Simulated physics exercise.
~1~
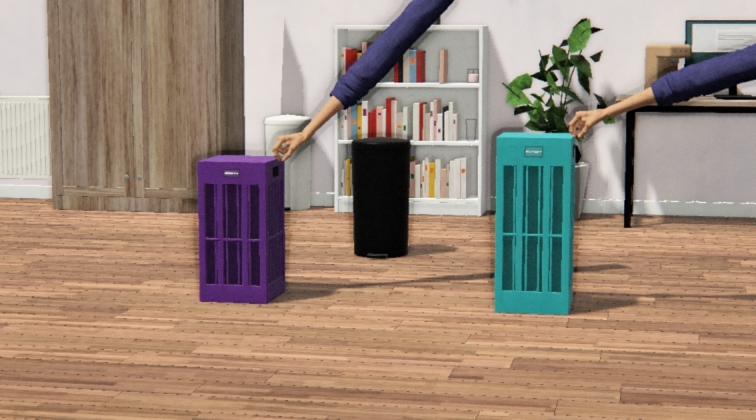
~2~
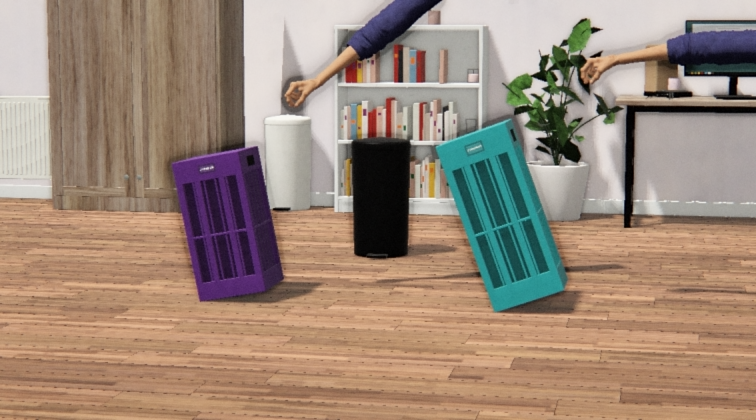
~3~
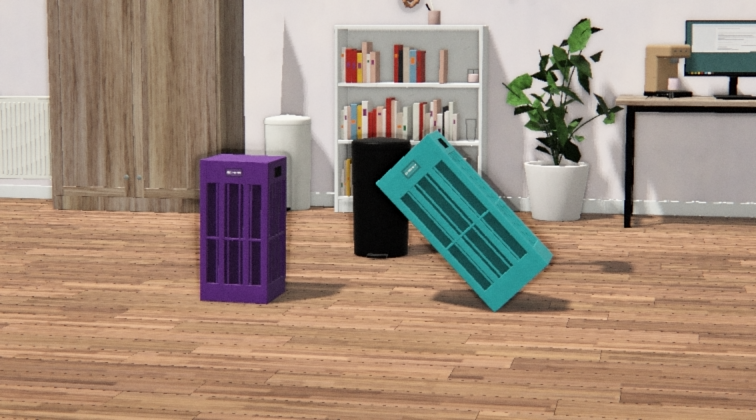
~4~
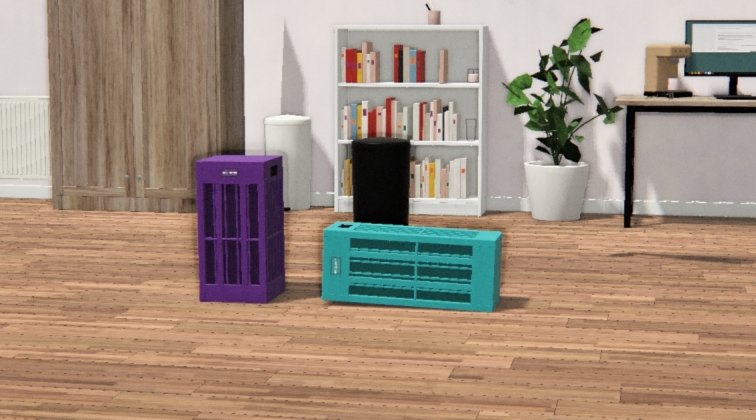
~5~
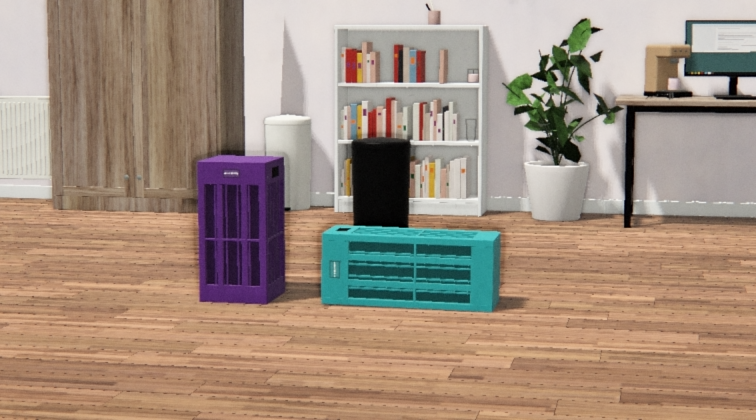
Two crates pushed by hands tip left; the turquoise falls, the purple rocks back upright.
